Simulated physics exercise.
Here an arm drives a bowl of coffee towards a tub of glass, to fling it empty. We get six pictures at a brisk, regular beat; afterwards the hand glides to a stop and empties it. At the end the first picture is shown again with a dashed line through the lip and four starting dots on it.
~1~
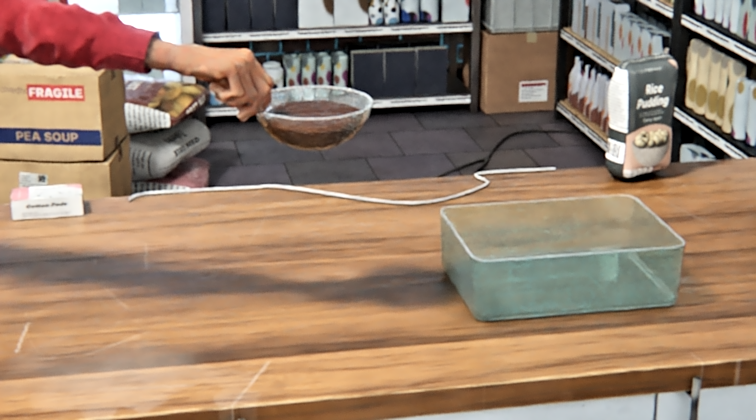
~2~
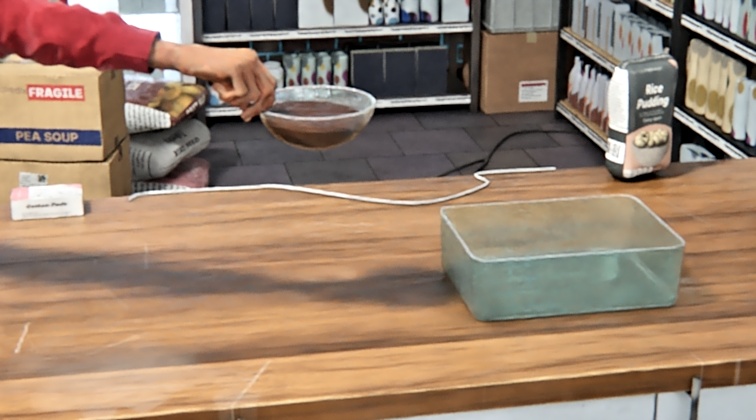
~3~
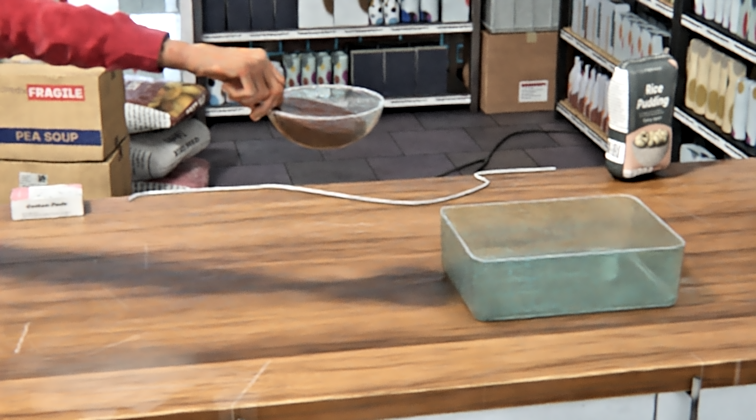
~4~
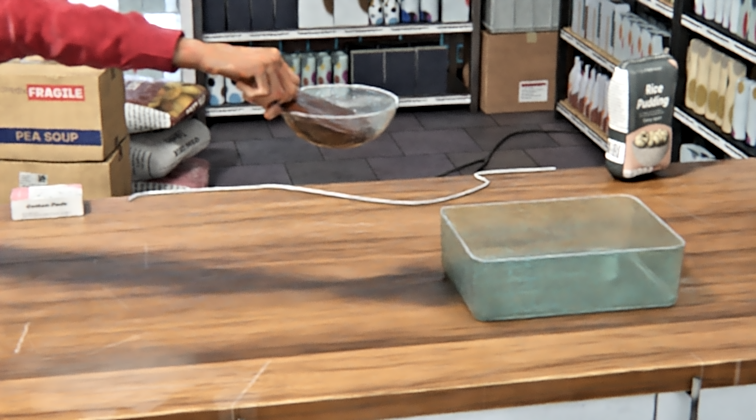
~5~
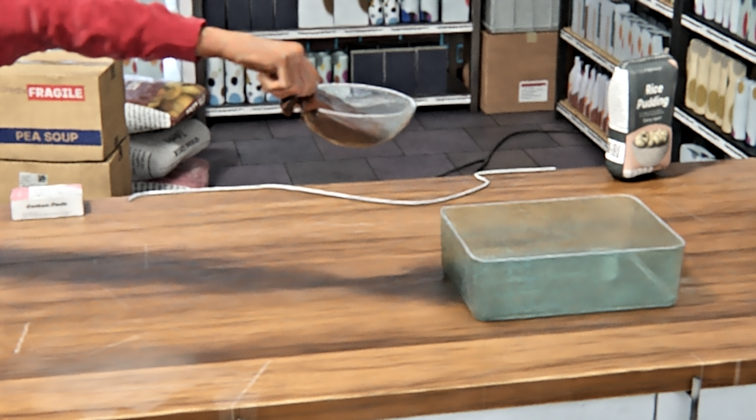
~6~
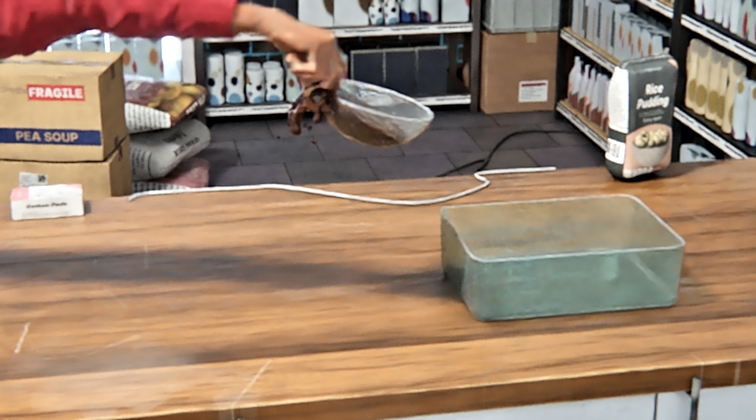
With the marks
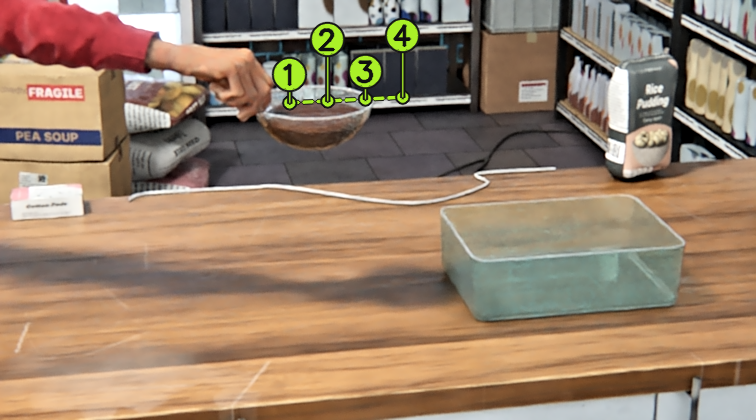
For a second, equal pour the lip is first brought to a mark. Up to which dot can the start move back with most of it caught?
The answer is spot 2.
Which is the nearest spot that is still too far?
Here it is spot 1.
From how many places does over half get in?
Three.
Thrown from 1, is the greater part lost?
Yes, it does.
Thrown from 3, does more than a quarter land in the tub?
Yes.
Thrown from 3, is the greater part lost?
No, that is safe.
On the marked copy, 1 at (289, 102); 2 at (327, 101); 3 at (365, 99); 4 at (402, 97).
If 1 is chosen, about 33 % lands in the tub, 63 % falls short and 3 % goes beside or beyond.
If 2 is chosen, about 66 % lands in the tub, 26 % falls short and 8 % goes beside or beyond.
If 3 is chosen, about 78 % lands in the tub, 13 % falls short and 9 % goes beside or beyond.
If 4 is chosen, about 75 % lands in the tub, 11 % falls short and 14 % goes beside or beyond.
